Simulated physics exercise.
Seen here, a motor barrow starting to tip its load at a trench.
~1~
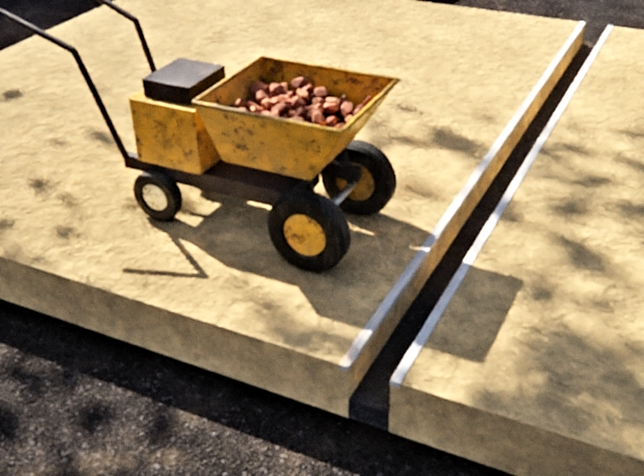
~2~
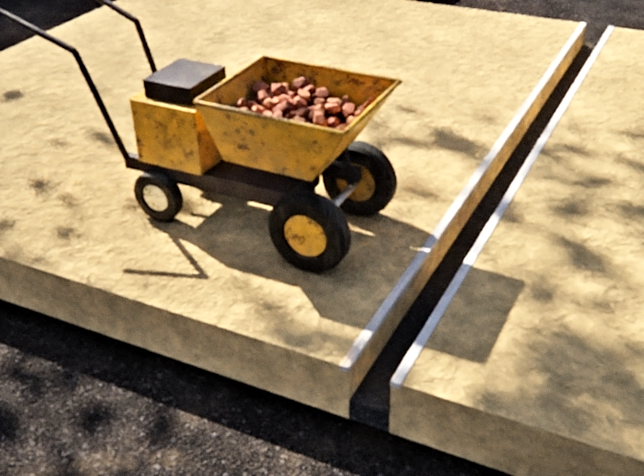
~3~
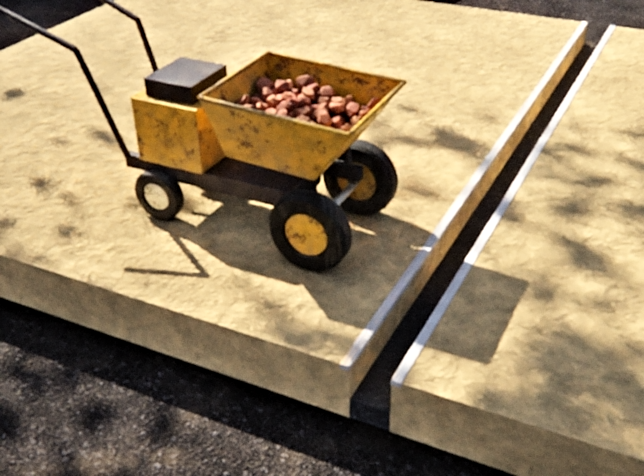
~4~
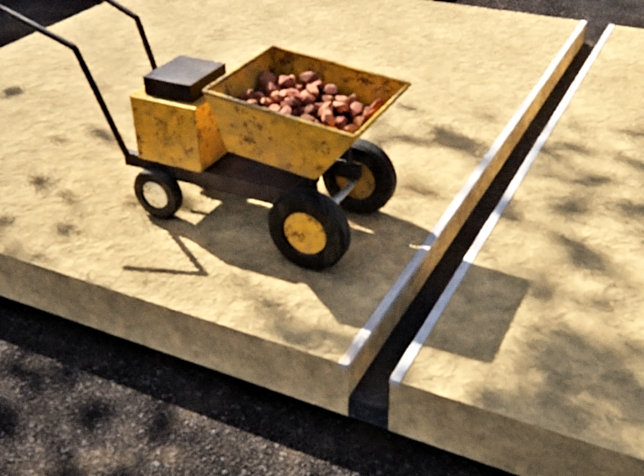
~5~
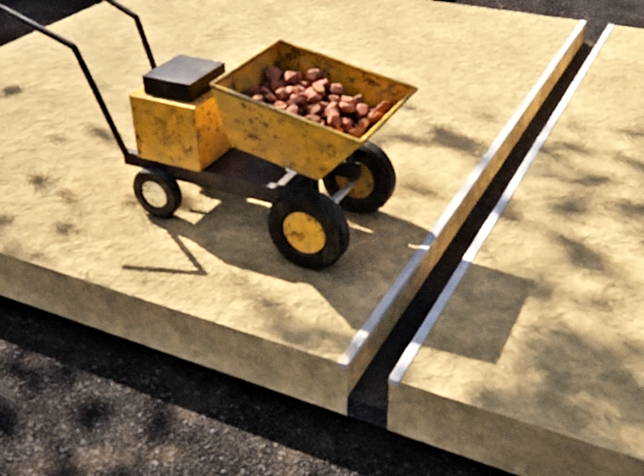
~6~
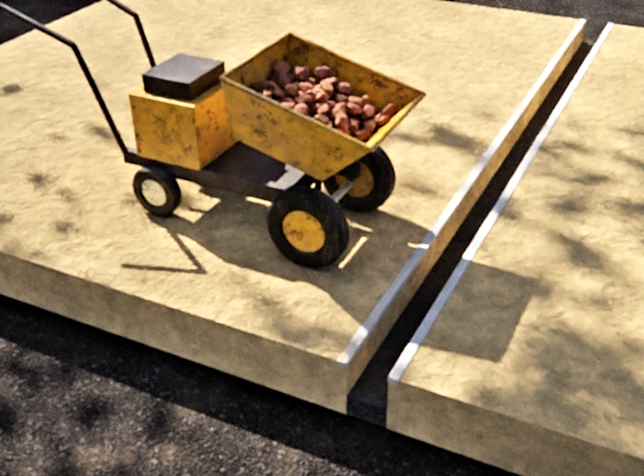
On a pale slab beside a narrow trench, a yellow barrow's rubble-filled skip slowly tilts forward.
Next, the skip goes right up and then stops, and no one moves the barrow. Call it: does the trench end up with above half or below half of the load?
It ends up with below half.
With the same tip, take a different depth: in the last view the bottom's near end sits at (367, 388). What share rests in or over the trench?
Something like 20 %.
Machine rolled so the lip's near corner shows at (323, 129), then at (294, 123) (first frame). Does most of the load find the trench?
So the first stop would give past the halfway mark, while the second would give past the halfway mark.
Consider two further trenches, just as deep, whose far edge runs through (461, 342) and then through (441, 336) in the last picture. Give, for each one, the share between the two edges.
Roughly 90 percent first and 70 percent second.
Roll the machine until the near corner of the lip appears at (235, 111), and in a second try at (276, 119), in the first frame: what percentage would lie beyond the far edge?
Roughly 0 per cent at the first spot and 0 per cent at the second.
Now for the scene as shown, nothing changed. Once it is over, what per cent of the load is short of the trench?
I'd say around 0 per cent of the load.
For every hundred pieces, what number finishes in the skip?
Around 25 in a hundred.
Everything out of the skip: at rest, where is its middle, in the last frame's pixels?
Resting centre, last picture - approx. (478, 271).
Soon, skip tipped steeply; all in the skip.
A while on, skip tipped right over; most in the skip; a stray few in or heaped over the trench; a small part beyond it; a stray few falling.
Towards the end, skip tipped right over; about a third in the skip; a small part in or heaped over the trench; about half beyond it.
Finally, skip tipped right over; about a quarter in the skip; about a quarter in or heaped over the trench; about half beyond it.
